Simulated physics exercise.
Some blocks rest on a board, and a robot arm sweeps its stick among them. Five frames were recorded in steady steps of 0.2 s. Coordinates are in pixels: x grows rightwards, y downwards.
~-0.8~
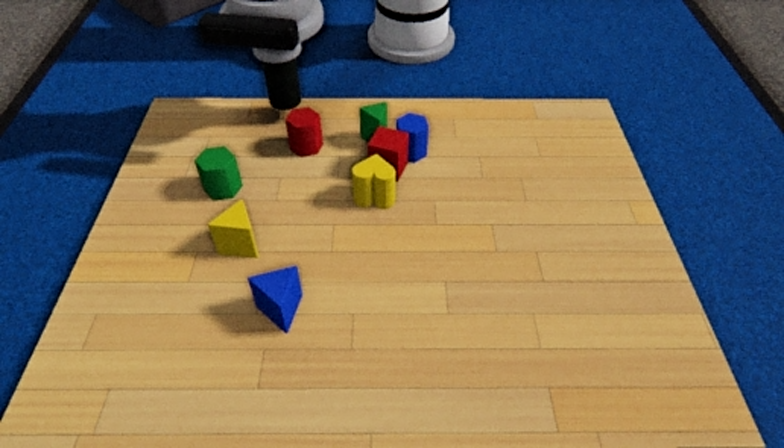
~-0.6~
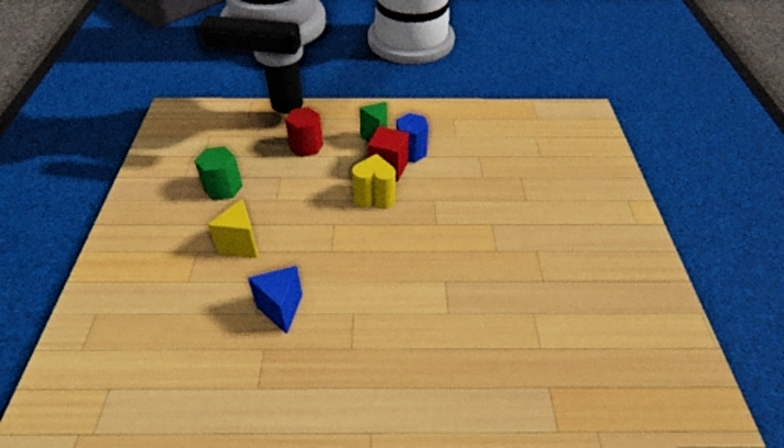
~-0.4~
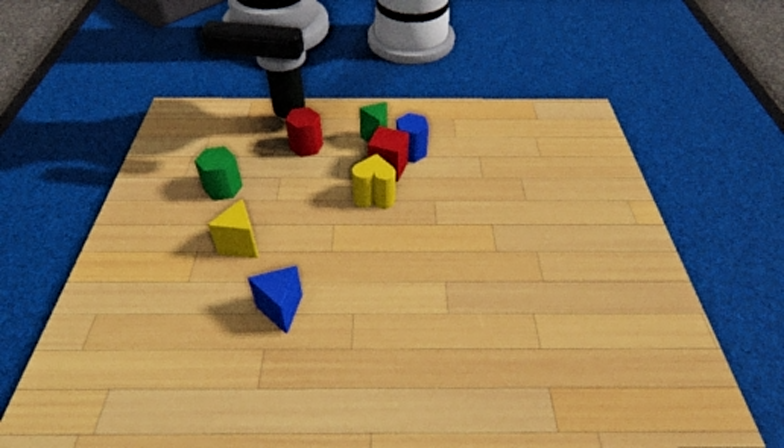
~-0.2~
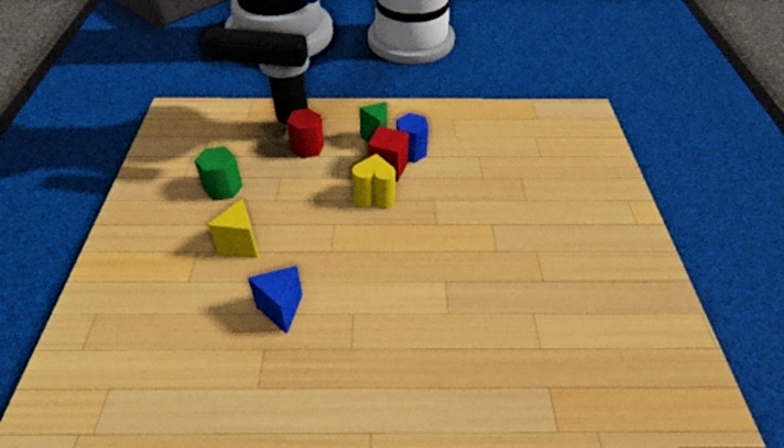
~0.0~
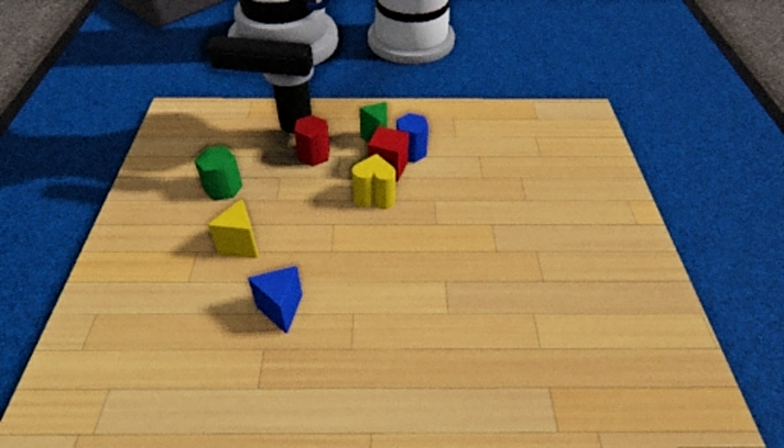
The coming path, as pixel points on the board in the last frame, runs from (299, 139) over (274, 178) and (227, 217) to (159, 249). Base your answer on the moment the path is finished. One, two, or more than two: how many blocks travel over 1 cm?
My forecast: 1.
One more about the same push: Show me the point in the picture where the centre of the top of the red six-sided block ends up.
It comes to (313, 141).
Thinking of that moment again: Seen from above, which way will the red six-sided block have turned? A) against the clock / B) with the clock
A.
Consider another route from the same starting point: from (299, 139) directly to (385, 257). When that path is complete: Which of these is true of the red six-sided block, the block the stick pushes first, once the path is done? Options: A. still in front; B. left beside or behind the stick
Answer: A.
What follows on the original path. One third of the way, stick at (271, 164); red six-sided block at (313, 141), turned 70° anticlockwise.
Two thirds of the way, stick at (222, 203); green six-sided block at (212, 159), turned 15° clockwise; red six-sided block at (313, 141), turned 70° anticlockwise.
At the end, stick at (152, 234); green six-sided block at (212, 159), turned 15° clockwise; yellow triangular block unmoved; red six-sided block at (313, 141), turned 70° anticlockwise.
